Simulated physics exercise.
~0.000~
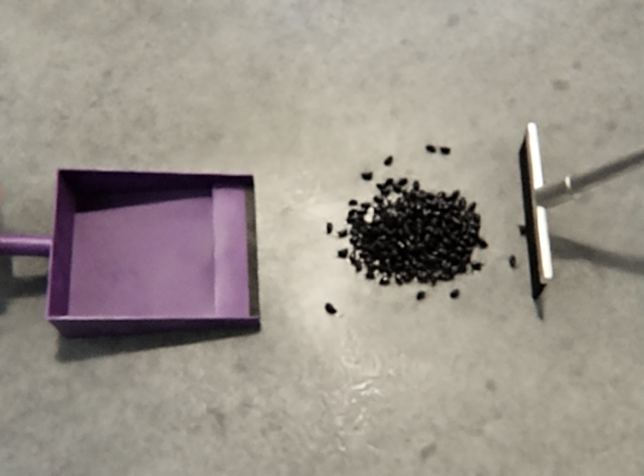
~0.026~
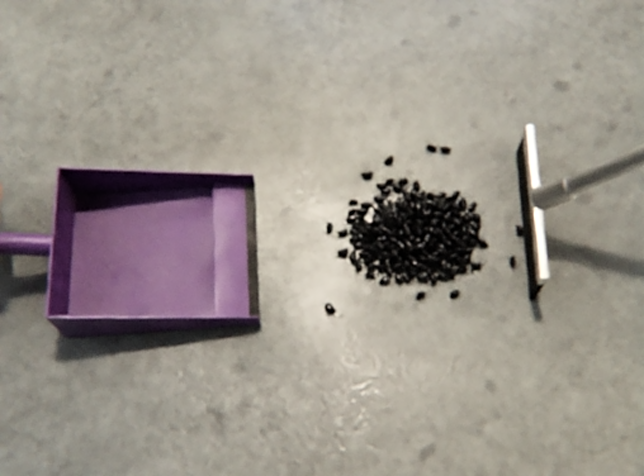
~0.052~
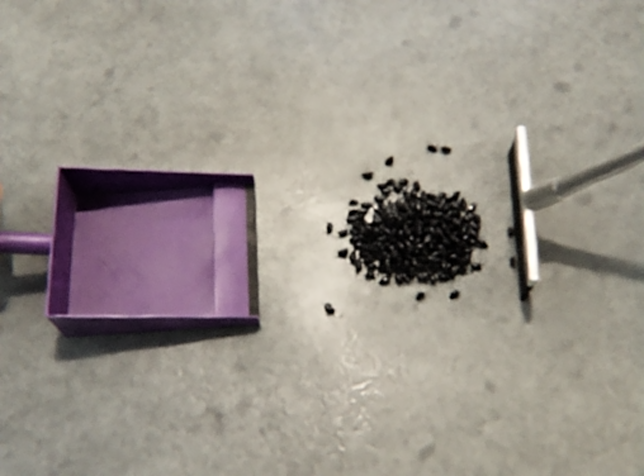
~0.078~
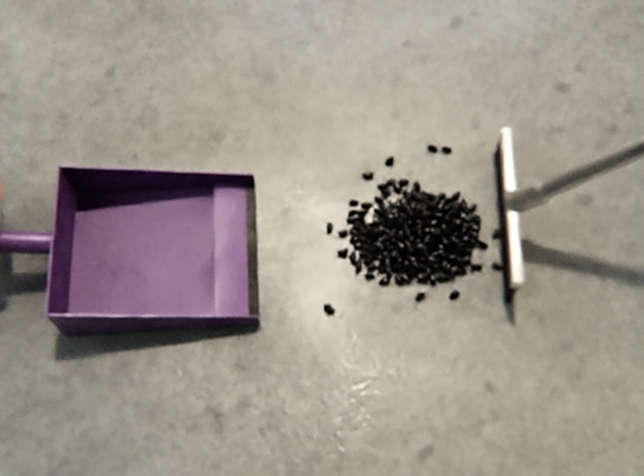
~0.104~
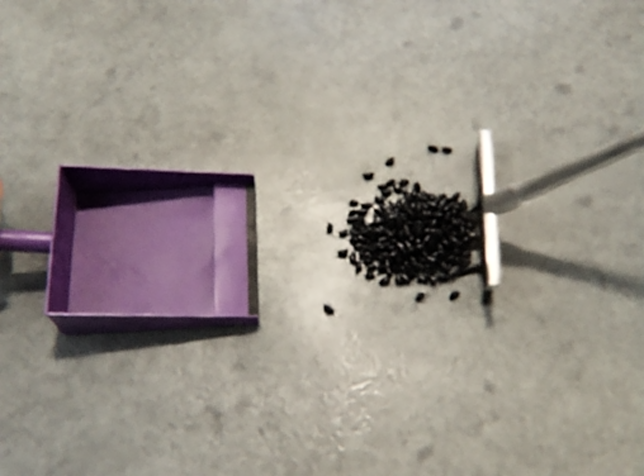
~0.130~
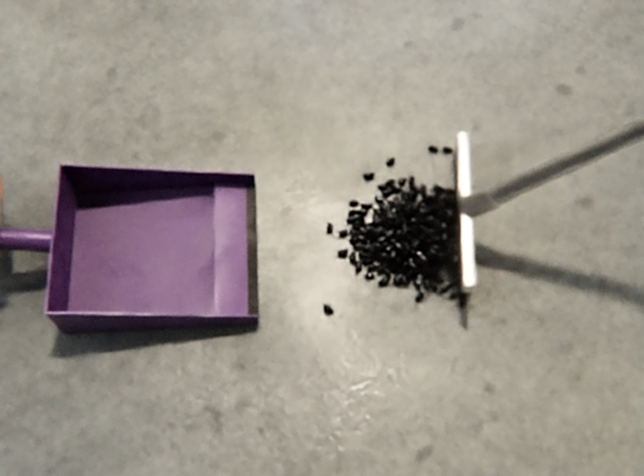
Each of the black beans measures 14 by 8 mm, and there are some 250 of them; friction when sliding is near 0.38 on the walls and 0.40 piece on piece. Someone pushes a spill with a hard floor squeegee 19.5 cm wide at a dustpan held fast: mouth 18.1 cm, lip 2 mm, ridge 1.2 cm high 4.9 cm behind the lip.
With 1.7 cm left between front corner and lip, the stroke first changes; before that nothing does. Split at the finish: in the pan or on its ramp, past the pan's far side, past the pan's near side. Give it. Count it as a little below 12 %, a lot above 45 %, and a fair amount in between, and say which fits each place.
Pan: A lot, far side: A fair amount, near side: A little.
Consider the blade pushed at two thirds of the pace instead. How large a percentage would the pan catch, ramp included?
I'd guess it lands at about 50 per cent.
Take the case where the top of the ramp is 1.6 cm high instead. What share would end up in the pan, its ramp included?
Estimated share: Around 55 in a hundred.
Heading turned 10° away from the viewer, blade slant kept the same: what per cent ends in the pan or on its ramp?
I'd put it at close to 55 percent.
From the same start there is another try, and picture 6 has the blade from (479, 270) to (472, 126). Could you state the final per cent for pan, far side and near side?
Pan 40 % / far 25 % / near 10 %.
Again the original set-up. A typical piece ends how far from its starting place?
I'd say near 24 cm.
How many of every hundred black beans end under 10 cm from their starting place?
0 %.
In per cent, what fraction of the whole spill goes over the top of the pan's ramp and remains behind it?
Something like 30 per cent of the whole.
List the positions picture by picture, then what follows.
In the first picture, blade from (546, 278) to (530, 132), moved 0.0 cm, 0 of the pieces shifted so far; middle of the pieces at (414, 230); pan at (147, 259).
In the second picture, blade from (542, 279) to (528, 133), moved 0.4 cm, 0 of the pieces shifted so far; middle of the pieces at (414, 231).
In the third picture, blade from (532, 281) to (519, 134), moved 1.4 cm, 1 of the pieces shifted so far; middle of the pieces at (414, 231).
In the fourth picture, blade from (516, 283) to (505, 136), moved 3.2 cm, 2 of the pieces shifted so far; middle of the pieces at (414, 231).
In the fifth picture, blade from (493, 285) to (484, 138), moved 5.7 cm, 12 of the pieces shifted so far; middle of the pieces at (414, 232).
In the sixth picture, blade from (468, 287) to (461, 140), moved 8.5 cm, 138 of the pieces shifted so far; middle of the pieces at (410, 232); pan at (148, 257). Its pace works out near 1.06 m/s.
Then, at 0.24 s, middle of the blade 12 cm from the lip; 0 % over the lip, far side 10 %, near side 5 %.
After 0.32 s, middle of the blade 5 cm from the lip; 5 % over the lip, far side 15 %, near side 5 %.
After 0.53 s, middle of the blade 3 cm from the lip; 55 % over the lip, far side 15 %, near side 5 %.
In the end, at 2.8 s, pan 55 %, far side 15 %, near side 5 %, in front of the lip or behind the blade 20 %.
